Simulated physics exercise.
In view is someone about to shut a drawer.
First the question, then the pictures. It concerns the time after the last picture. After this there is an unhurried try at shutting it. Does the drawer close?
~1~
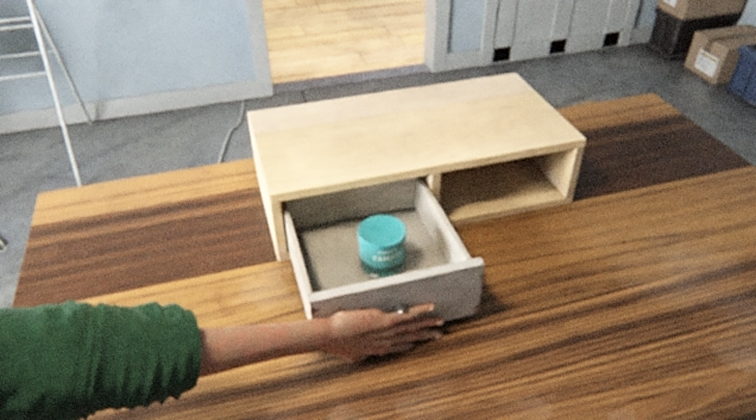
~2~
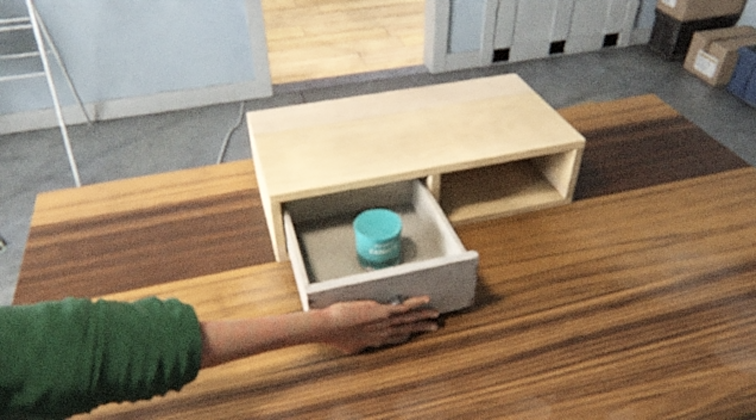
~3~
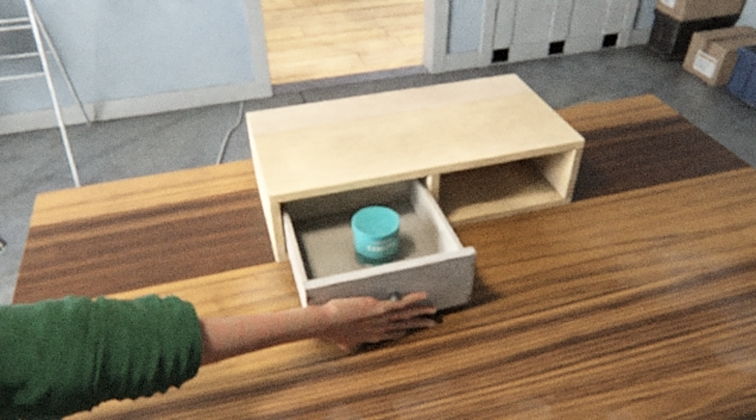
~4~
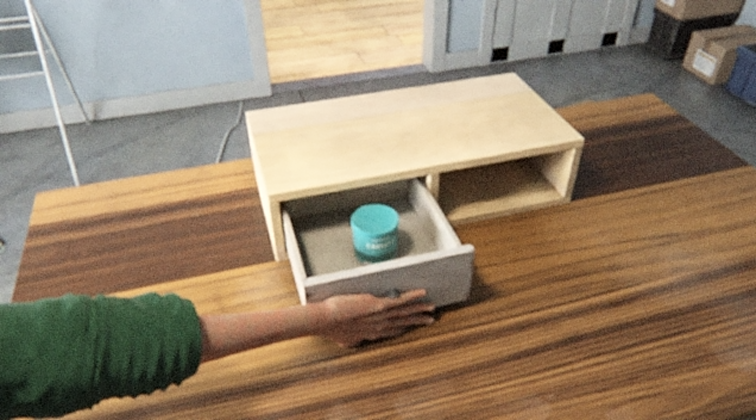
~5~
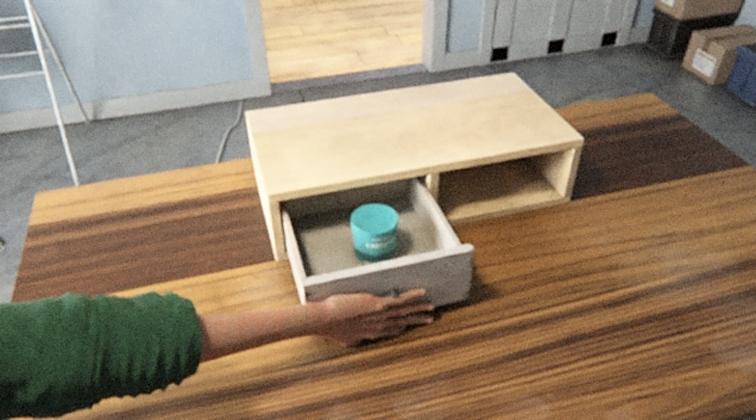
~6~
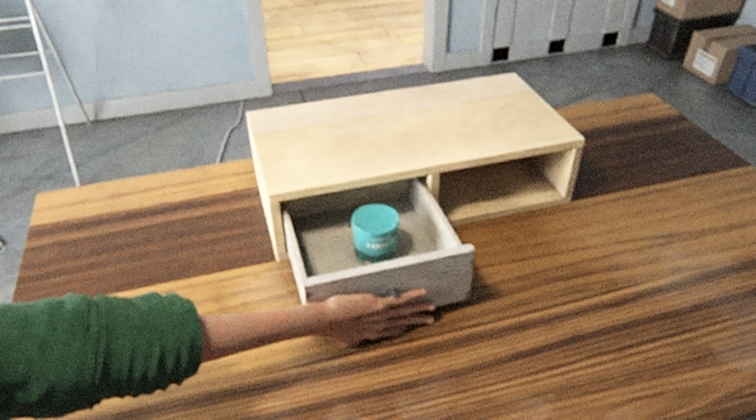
Result: Drawer fully in.
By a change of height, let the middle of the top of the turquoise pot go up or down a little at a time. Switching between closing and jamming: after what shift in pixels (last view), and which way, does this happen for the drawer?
Move it 12 pixels upward and it flips.
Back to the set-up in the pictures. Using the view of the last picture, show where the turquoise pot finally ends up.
It ends up close to (346, 169).
Then, 0.38 s on from there, drawer starting in.
Then, 0.64 s on from there, drawer about half in.
Then, 0.84 s on from there, drawer nearly in.
In the end, the drawer closes.
